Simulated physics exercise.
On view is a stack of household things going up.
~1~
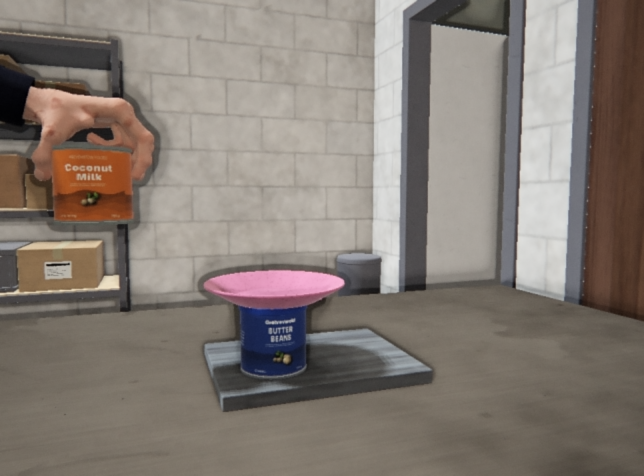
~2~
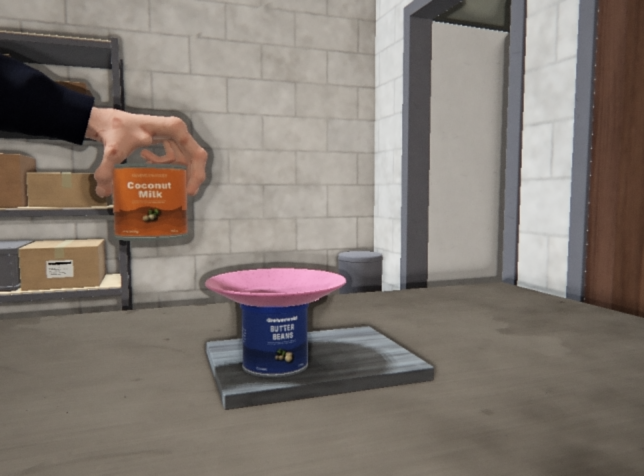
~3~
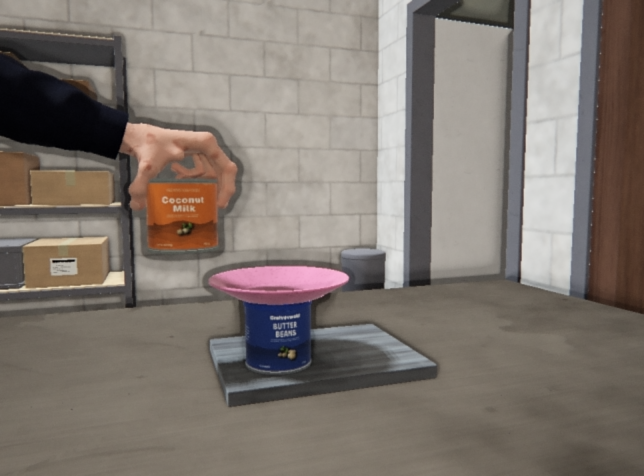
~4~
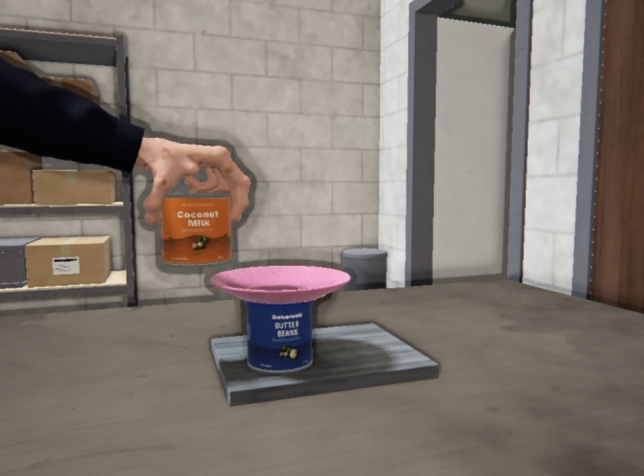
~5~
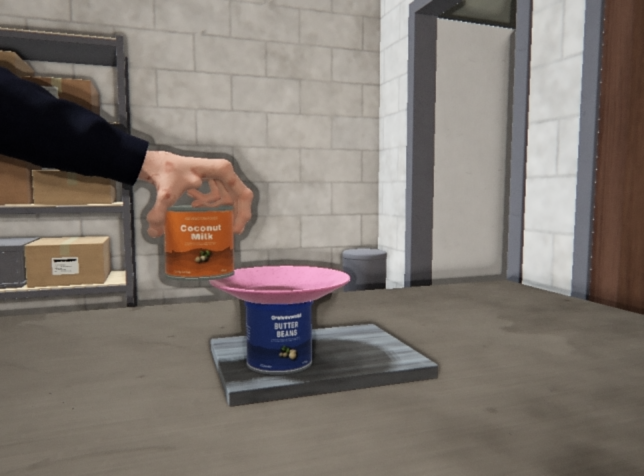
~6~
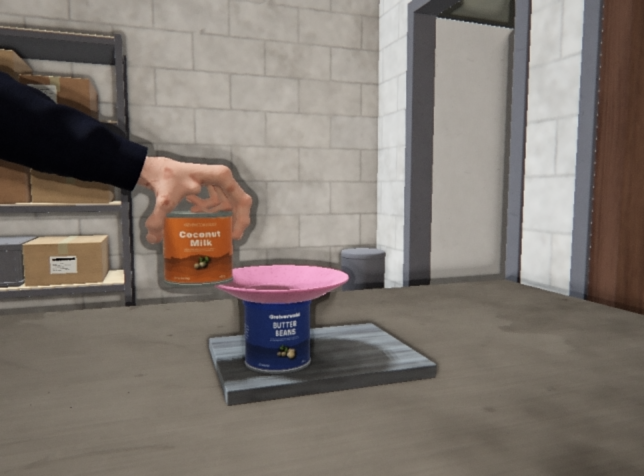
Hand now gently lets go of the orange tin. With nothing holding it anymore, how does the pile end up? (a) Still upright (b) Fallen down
The answer is b.
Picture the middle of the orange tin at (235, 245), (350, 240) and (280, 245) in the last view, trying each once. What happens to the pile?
Stays standing, topples over, stays standing.
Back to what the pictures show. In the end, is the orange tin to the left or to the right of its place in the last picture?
Looks like it moves off to the left.
Then, 0.30 s on from there, orange tin now fallen.
Then, 0.40 s on from there, things are still on the move.
Then, 0.60 s on from there, as before.
Then, 1.60 s on from there, nothing new.
In the end, fallen, orange tin; the other 3 unmoved. At the end, from the last picture's camera, orange tin near (54, 367). The pile gives way.
